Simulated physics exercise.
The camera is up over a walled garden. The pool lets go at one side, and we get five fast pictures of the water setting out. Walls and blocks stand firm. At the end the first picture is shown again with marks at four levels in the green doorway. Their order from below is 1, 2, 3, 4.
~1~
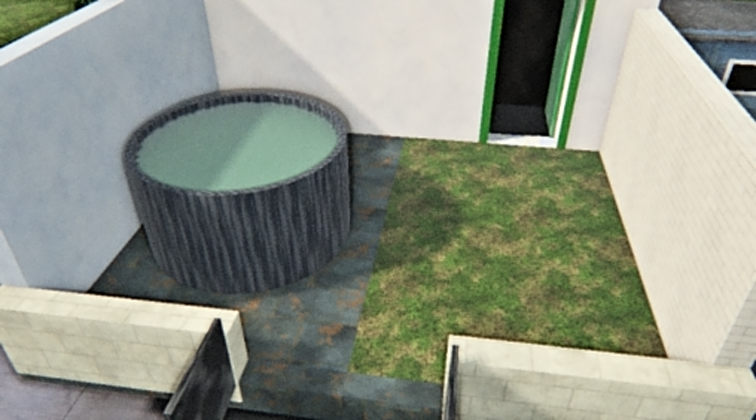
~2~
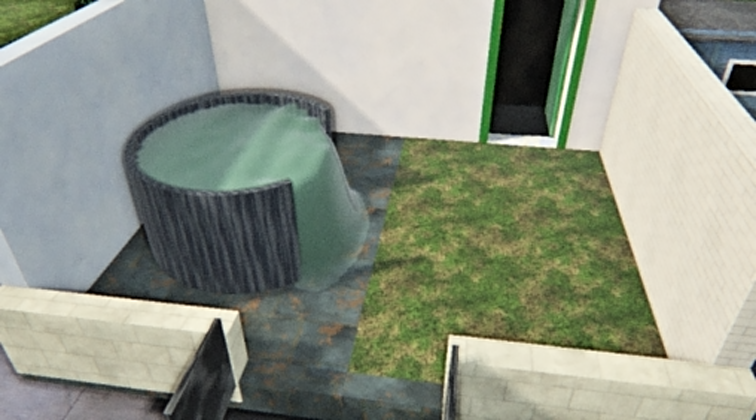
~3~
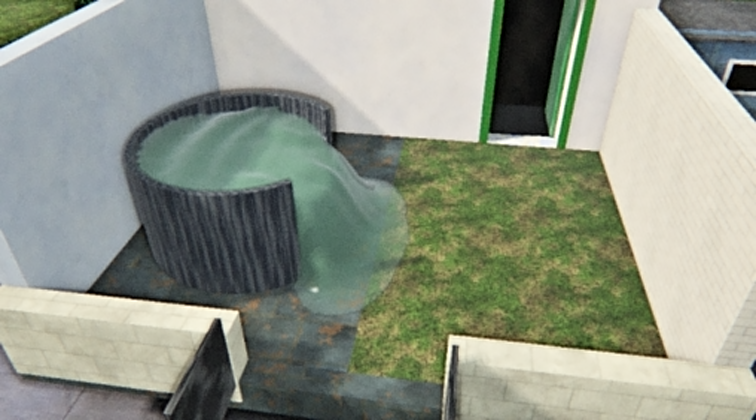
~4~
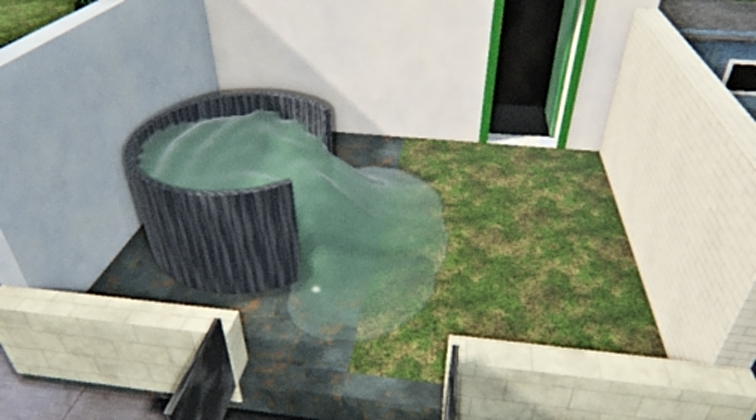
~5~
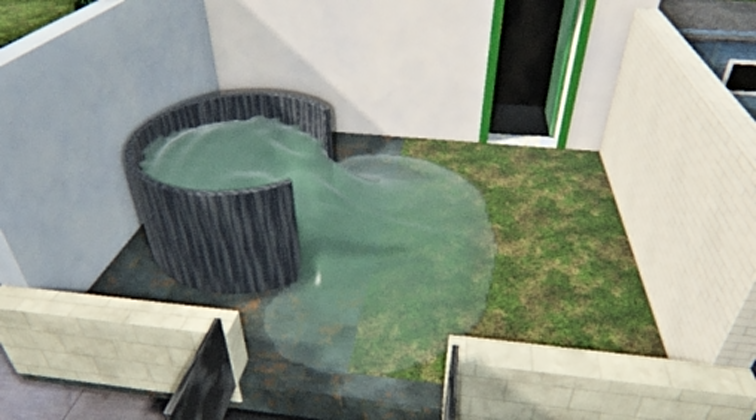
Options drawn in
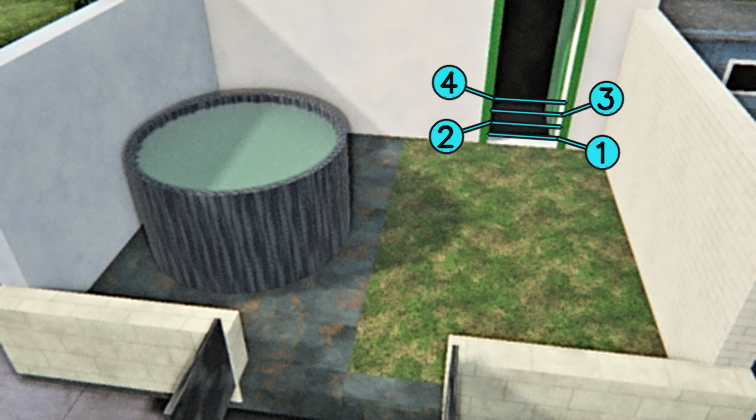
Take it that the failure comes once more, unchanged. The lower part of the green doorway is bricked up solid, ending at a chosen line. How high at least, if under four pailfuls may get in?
2 will do.
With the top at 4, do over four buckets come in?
No.
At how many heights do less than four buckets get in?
Three.
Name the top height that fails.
1 it is.
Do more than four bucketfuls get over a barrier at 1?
Yes, it does.
In cyan, 1 at (523, 136); 2 at (525, 124); 3 at (526, 112); 4 at (528, 100); from the bottom up 1, 2, 3, 4.
With 1, about 14 bucketfuls get in.
With 2, a splash gets over, under a bucket.
With 3, nothing gets over.
With 4, nothing gets over.
